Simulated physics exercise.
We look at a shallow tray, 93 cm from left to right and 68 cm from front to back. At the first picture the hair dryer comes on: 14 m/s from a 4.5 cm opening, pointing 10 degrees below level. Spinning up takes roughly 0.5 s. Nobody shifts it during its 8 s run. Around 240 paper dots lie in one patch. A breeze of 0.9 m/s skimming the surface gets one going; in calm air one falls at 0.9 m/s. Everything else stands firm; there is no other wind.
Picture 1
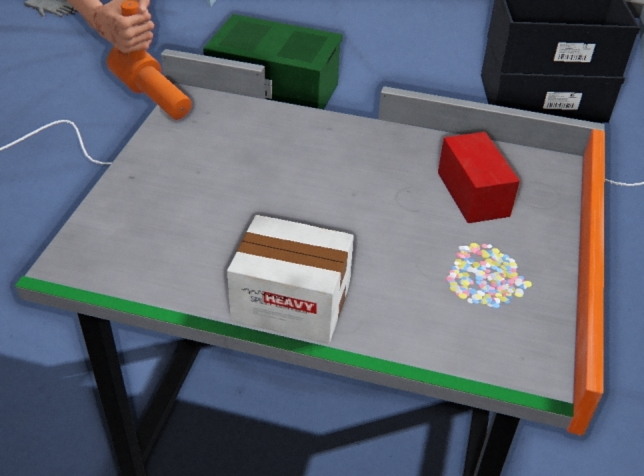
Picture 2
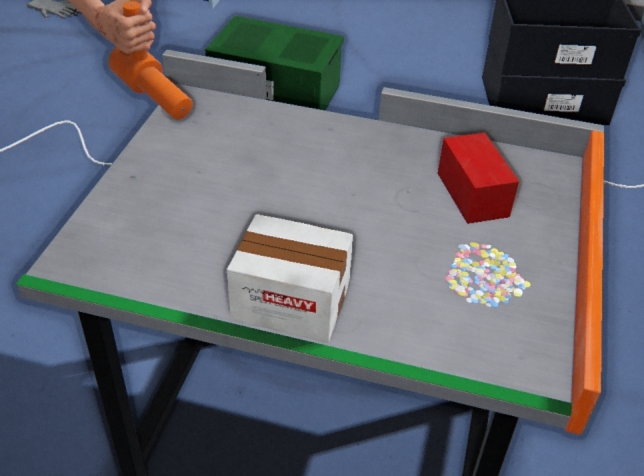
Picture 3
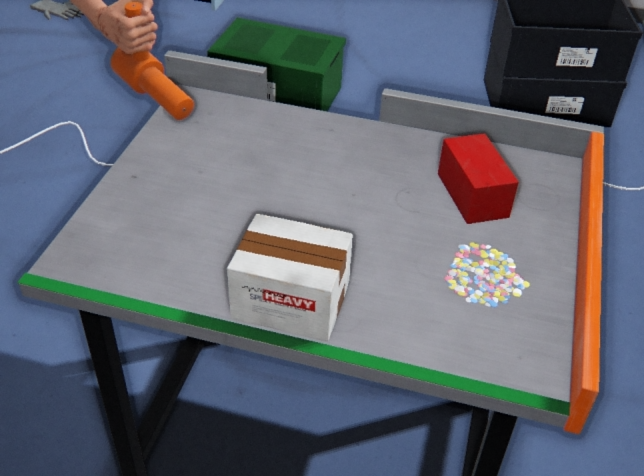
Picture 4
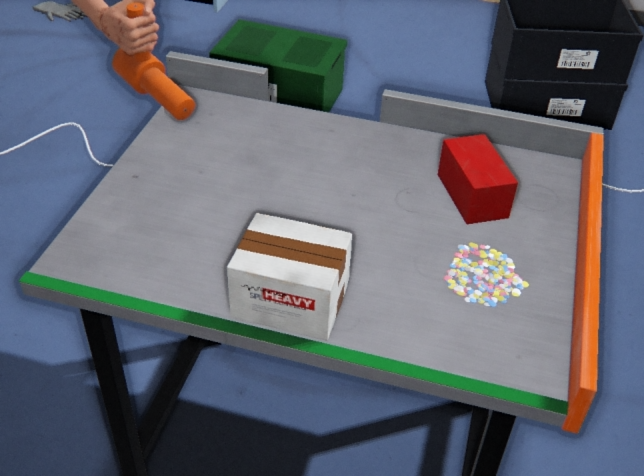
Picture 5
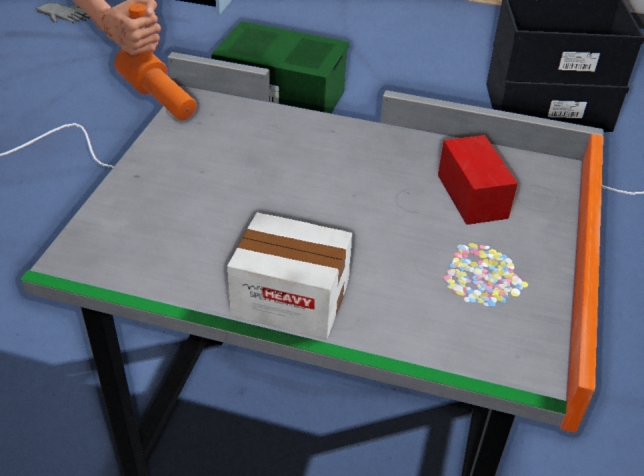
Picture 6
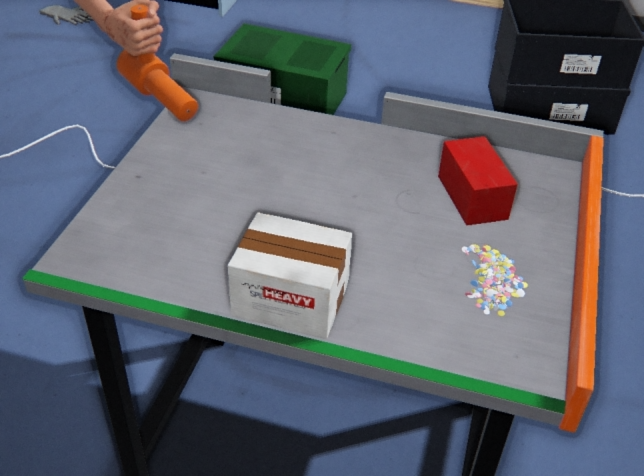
Pastel paper dots lying still on a grey tray, then shifting and thinning out as a hand holds an orange hair dryer.
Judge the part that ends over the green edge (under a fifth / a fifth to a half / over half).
By then not even a fifth are over the green edge.
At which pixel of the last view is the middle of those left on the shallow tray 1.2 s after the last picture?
At about (581, 168).
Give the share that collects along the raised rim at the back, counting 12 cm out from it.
About 90 %.
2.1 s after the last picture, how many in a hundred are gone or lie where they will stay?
Near 60 %.
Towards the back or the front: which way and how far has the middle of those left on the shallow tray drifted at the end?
To the back, by about 40 cm.
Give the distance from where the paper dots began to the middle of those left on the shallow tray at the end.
About 40 cm.
Then, 1.2 s after the last picture the count stands so, 7 % are over the green edge; the middle of those still in play is near (581, 168).
Then, 2.1 s after the last picture the count stands so, 7 % are over the green edge; the middle of those still in play is near (582, 166).
Then, 4.0 s after the last picture the count stands so, 7 % are over the green edge; the middle of those still in play is near (581, 164).
Then, 7.6 s after the last picture, at the end, 7 % are over the green edge; the middle of those still in play is near (580, 163).
